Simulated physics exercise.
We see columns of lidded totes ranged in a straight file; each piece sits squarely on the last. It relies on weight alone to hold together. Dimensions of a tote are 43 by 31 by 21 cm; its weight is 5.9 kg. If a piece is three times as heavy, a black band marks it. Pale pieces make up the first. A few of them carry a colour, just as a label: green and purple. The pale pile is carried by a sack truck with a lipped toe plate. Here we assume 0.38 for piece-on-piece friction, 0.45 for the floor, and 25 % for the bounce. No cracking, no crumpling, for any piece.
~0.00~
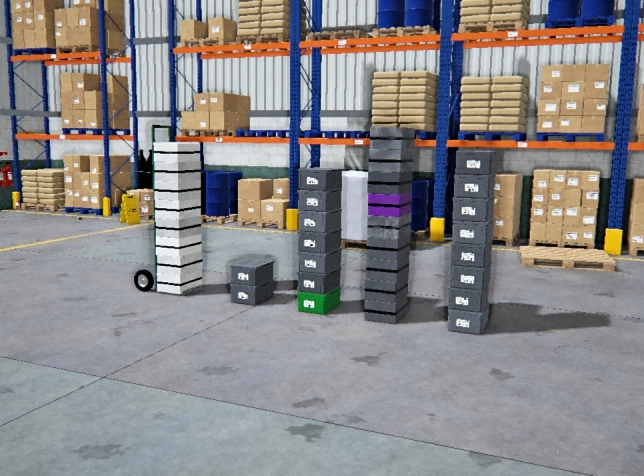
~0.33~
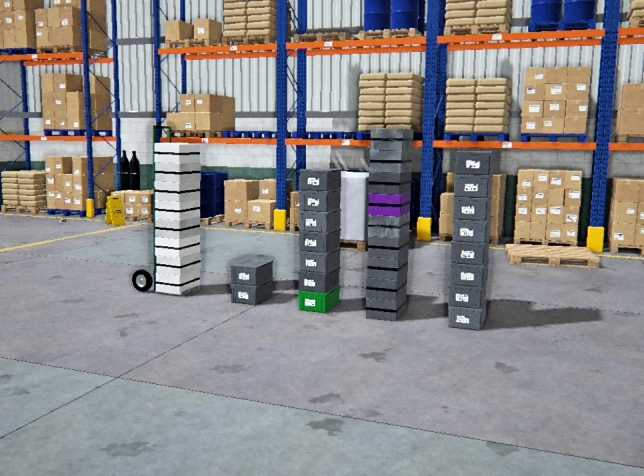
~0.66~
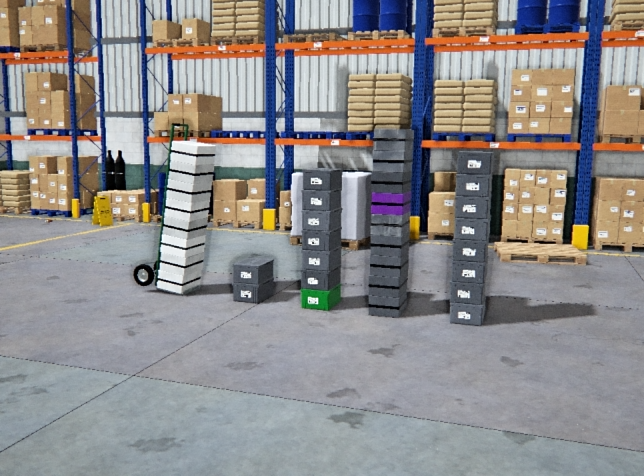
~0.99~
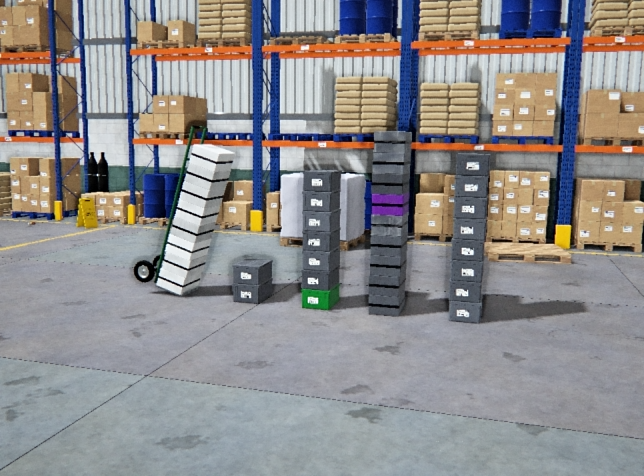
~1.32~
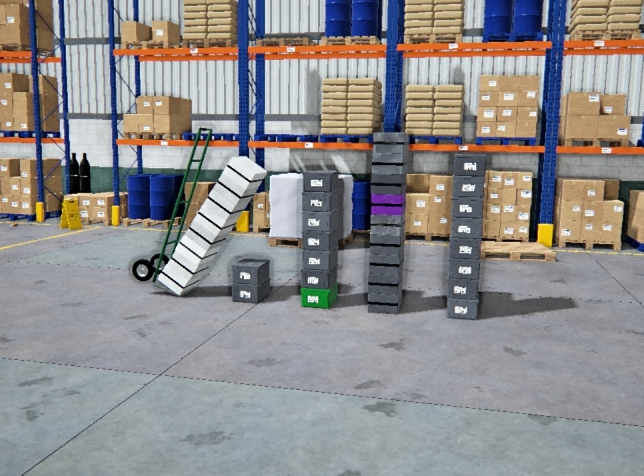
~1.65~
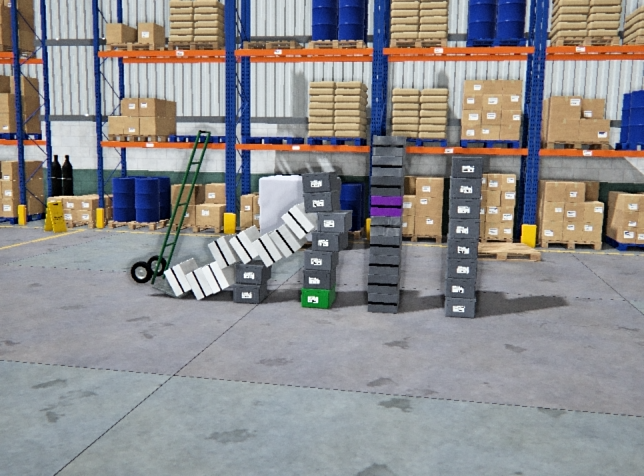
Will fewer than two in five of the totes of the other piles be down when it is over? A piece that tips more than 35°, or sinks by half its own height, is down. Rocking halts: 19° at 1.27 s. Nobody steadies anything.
Yes.
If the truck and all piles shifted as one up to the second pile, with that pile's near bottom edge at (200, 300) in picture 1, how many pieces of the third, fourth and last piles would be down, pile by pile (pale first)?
That would give third 0, fourth 0 and last 0.
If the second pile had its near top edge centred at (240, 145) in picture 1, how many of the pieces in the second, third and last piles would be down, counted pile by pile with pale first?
Result: Second pile 7, third pile 7, last pile 7.
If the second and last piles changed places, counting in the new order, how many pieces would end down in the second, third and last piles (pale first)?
Pile by pile, you'd see second at 7, third at 6 and last at 1 down.
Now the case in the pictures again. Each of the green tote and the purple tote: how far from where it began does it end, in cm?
About: Green 10, purple 0.
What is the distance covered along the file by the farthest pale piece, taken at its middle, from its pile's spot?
Some 190 centimetres along the file.
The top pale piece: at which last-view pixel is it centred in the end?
In the last view it ends up close to (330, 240).
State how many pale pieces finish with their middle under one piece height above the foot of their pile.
The total comes to 4.
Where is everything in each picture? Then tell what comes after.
In the first picture (each place is the centre of the face we see best; the camera moves round a little), truck frame (154, 160) 0° forward; purple tote (384, 205); green tote (311, 304); the others all in place.
In the second picture, truck frame (155, 160) 1° forward; purple tote (384, 205).
In the third picture, truck frame (170, 158) 8° forward, top of the pale pile leaning 8°; purple tote (387, 204); the others all in place.
In the fourth picture, truck frame (185, 160) 16° forward, top of the pale pile leaning 17°; purple tote (387, 205); the others all in place.
In the fifth picture, truck frame (191, 161) 19° forward, top of the pale pile leaning 33°; green tote (315, 299); the others all in place.
In the sixth picture, truck frame (190, 163) 19° forward, top of the pale pile leaning 47°; green tote (315, 299); purple tote (386, 206); steepest lean 6°, the tote at (316, 183); 6 have shifted.
By 1.72 s, 8 of the pale pile down; none of the 26 other totes down, 8 disturbed.
By 1.84 s, 8 of the pale pile down; none of the 26 other totes down, 10 disturbed; green tote moved 6 cm.
By 2.34 s, 8 of the pale pile down; 2 of the 26 other totes down; purple tote moved 29 mm; green tote moved 7 cm.
When it is over (3.5 s), 8 of the pale pile down; 2 of the 26 other totes down; purple tote moved 21 mm; green tote moved 7 cm. That is 8 per cent. In pixels of the last frame, middles, purple tote near (390, 205), green tote near (325, 295).
